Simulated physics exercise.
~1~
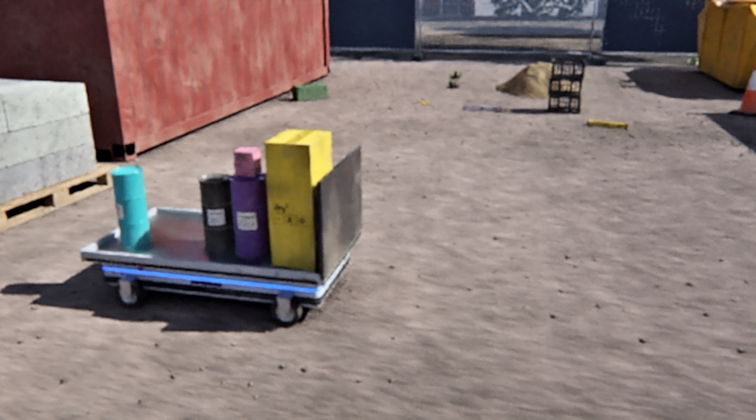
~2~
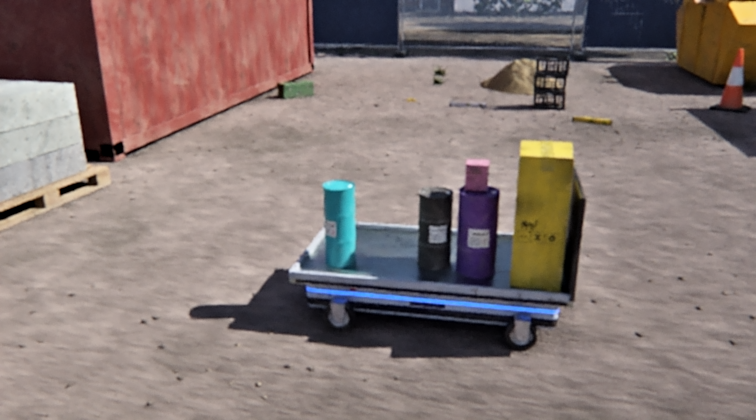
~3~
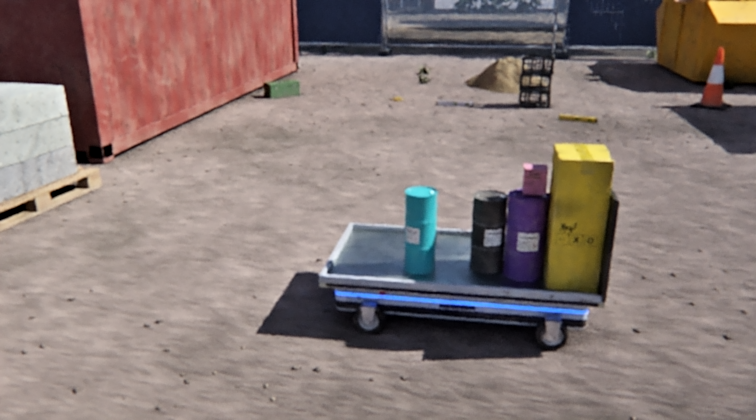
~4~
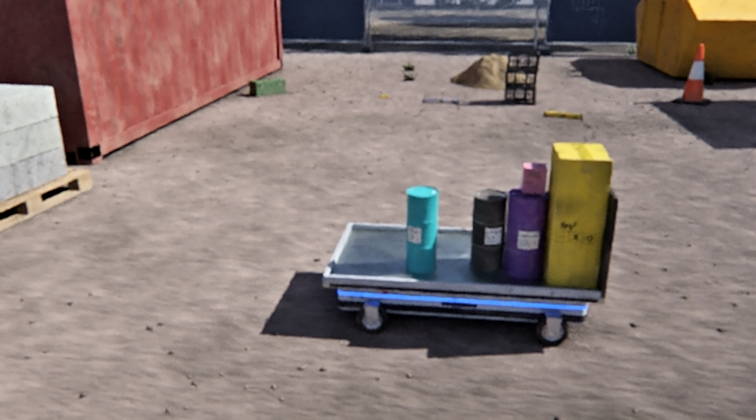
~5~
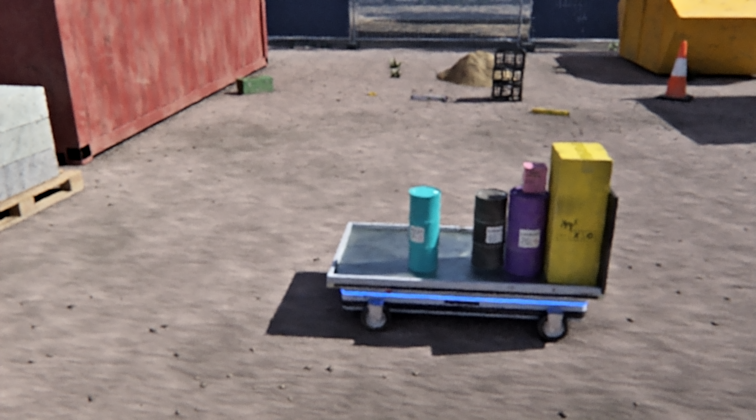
A large red container stands at the left of a sunlit dirt yard, seen from slightly above, with grey blocks on a pallet beside it and a yellow skip and orange cone at the right. In front, a low flat cart with a blue stripe carries a turquoise canister, a black canister, a purple canister with a pink box on top, and a tall yellow box against an upright board. The cart rolls to the right across the yard, then slows and stops. It stays still while the view drifts slightly, and everything aboard remains upright.
